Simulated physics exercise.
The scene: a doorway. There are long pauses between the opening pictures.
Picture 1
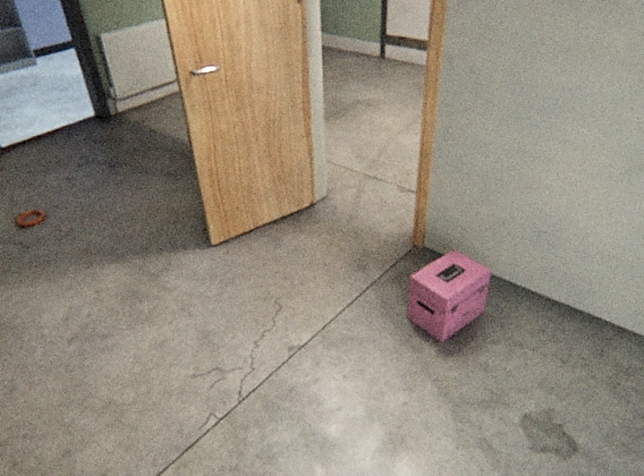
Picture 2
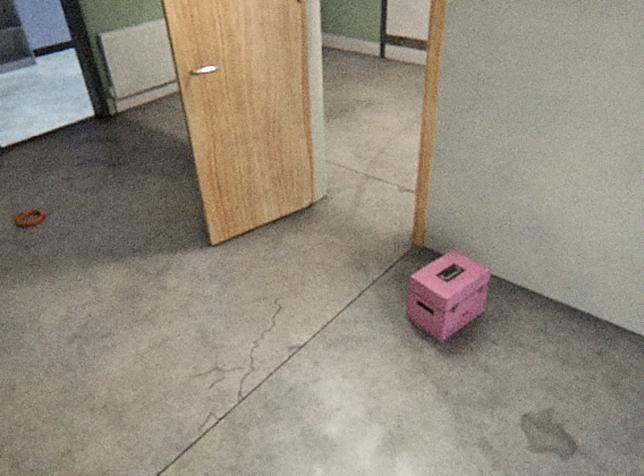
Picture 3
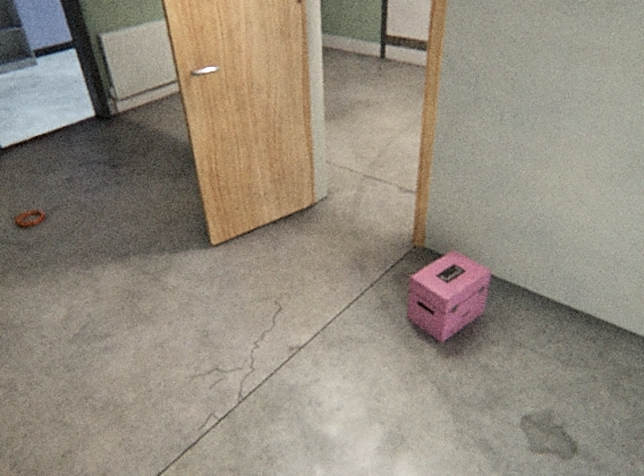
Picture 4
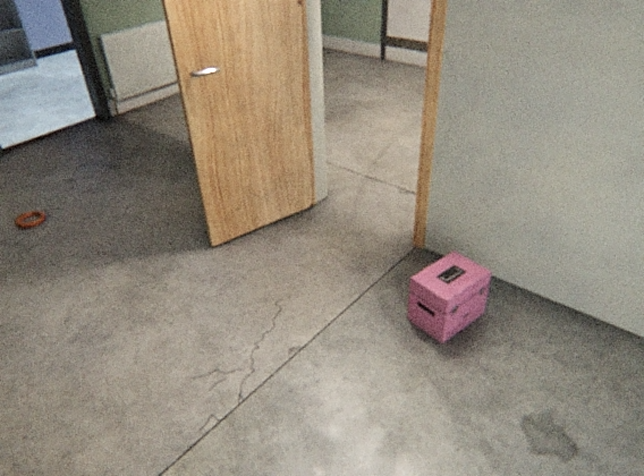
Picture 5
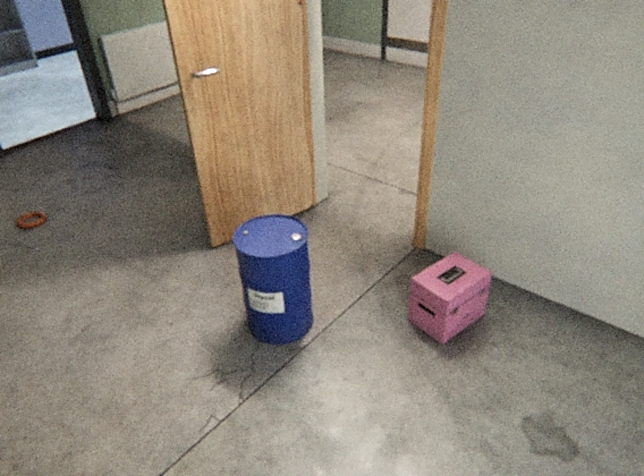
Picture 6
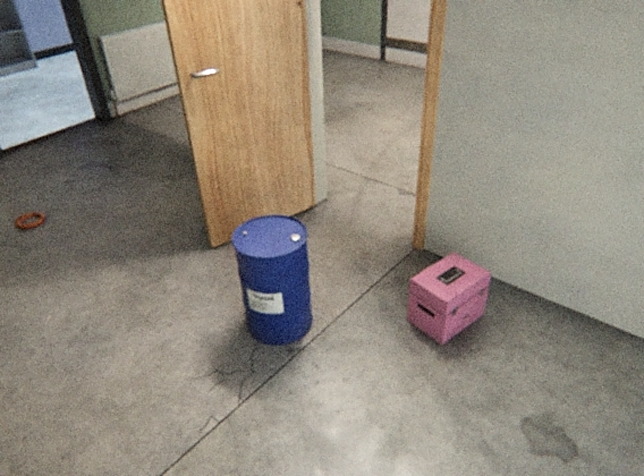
In the video, a wooden door stands wide open beside a pink toolbox on a concrete floor, and nothing moves at first; then a blue drum abruptly appears in front of the door and stays still.
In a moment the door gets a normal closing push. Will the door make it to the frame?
As it turns out, it shuts.
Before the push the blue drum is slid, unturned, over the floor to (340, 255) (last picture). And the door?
Then it jams.
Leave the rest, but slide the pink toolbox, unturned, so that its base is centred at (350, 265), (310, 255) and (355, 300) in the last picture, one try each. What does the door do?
First, it jams; second, it is blocked; third, it reaches the frame.
Then, 0.60 s later than the last frame, door 86° open.
Then, 1.00 s later than the last frame, door 59° open.
Then, 1.30 s later than the last frame, door 37° open.
Then, 1.70 s later than the last frame, door 7° open.
When it is over, door 0° open; both as before. End places, in pixels of the last picture, blue drum near (275, 281).
